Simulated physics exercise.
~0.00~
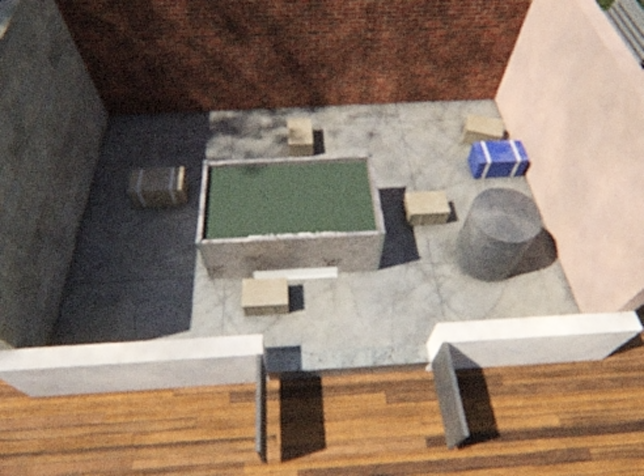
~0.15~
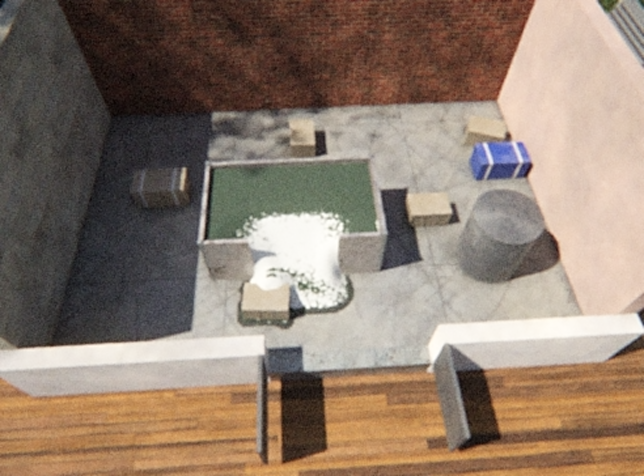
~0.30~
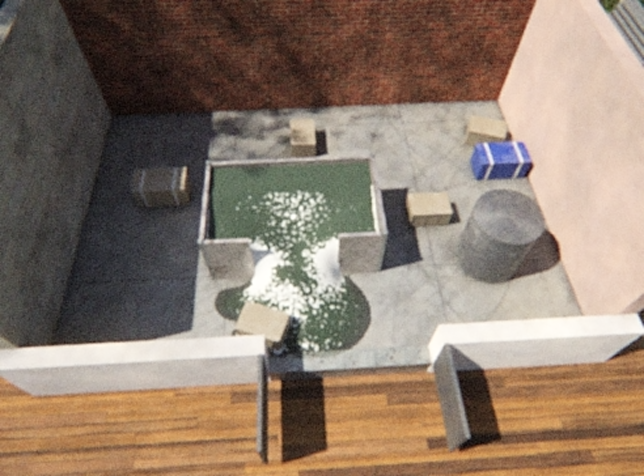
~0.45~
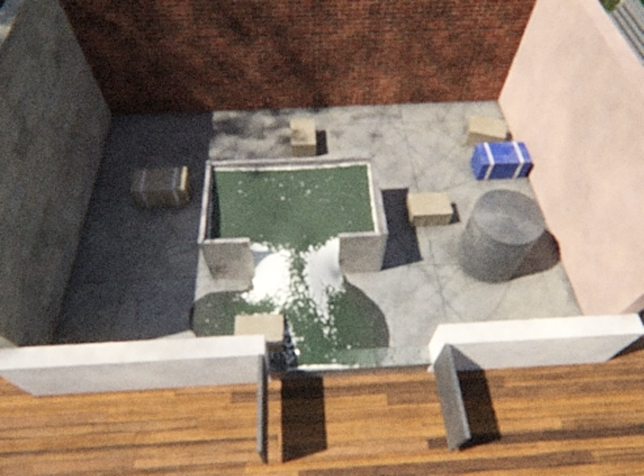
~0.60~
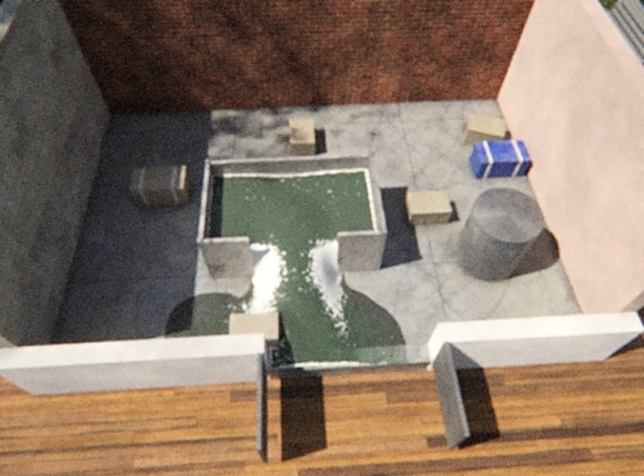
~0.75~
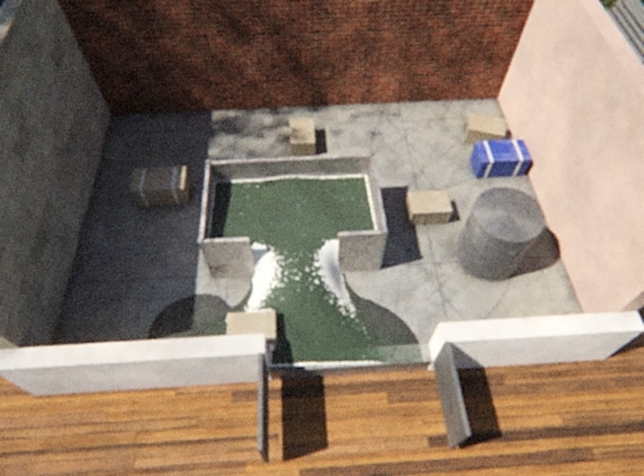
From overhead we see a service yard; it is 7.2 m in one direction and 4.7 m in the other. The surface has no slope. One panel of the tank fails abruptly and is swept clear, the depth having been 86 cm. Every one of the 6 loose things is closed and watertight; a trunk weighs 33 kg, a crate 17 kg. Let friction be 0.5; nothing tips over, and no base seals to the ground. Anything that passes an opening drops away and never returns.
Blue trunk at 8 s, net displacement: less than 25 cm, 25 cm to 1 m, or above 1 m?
Displacement: Negligible.
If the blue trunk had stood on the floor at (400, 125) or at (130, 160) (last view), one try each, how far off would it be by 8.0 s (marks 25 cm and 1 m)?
Run 1: It remains nearly still. Run 2: It is pushed a bit.
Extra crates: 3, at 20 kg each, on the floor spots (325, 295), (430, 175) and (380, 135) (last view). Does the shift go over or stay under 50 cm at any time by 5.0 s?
Note, same order as listed: Beyond the limit, inside the limit, inside the limit.
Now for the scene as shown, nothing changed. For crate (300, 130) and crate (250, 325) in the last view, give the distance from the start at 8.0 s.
Respectively: 0 cm / 300 cm.
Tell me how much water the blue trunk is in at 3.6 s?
Depth: About 0 cm.
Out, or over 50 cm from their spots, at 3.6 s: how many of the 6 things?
By that time the total stands at 1.
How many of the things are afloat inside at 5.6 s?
It comes to 0.
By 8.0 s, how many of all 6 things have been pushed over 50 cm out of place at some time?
1.
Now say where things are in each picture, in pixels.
The first picture shows the blue trunk at (501, 151), on the bottom; water covers 3.0 m2; 0 of 6 have shifted.
The second picture shows the blue trunk at (503, 153) rests on the ground; water covers 3.7 m2; 1 of 6 have shifted.
The third picture shows the blue trunk at (504, 153) rests on the ground; water covers 4.7 m2; 1 of 6 have shifted.
The fourth picture shows the blue trunk at (504, 153), on the bottom; water covers 5.8 m2; 1 of 6 have shifted.
The fifth picture shows the blue trunk at (503, 151), on the bottom; water covers 6.1 m2; 1 of 6 have shifted.
The sixth picture shows the blue trunk at (503, 150) rests on the ground; water covers 6.2 m2; 1 of 6 have shifted.
After 1.6 s the blue trunk is near (503, 150), 0.0 m from its start, aground; 0 of 6 are out; 0 afloat.
After 3.6 s the blue trunk is near (503, 150), 0.0 m from its start, aground; 0 of 6 are out; 0 afloat.
After 5.6 s the blue trunk is near (503, 150), 0.0 m from its start, aground; 0 of 6 are out; 0 afloat.
After 8.0 s the blue trunk is near (503, 150), 0.0 m from its start, aground; 0 of 6 are out; 0 afloat.
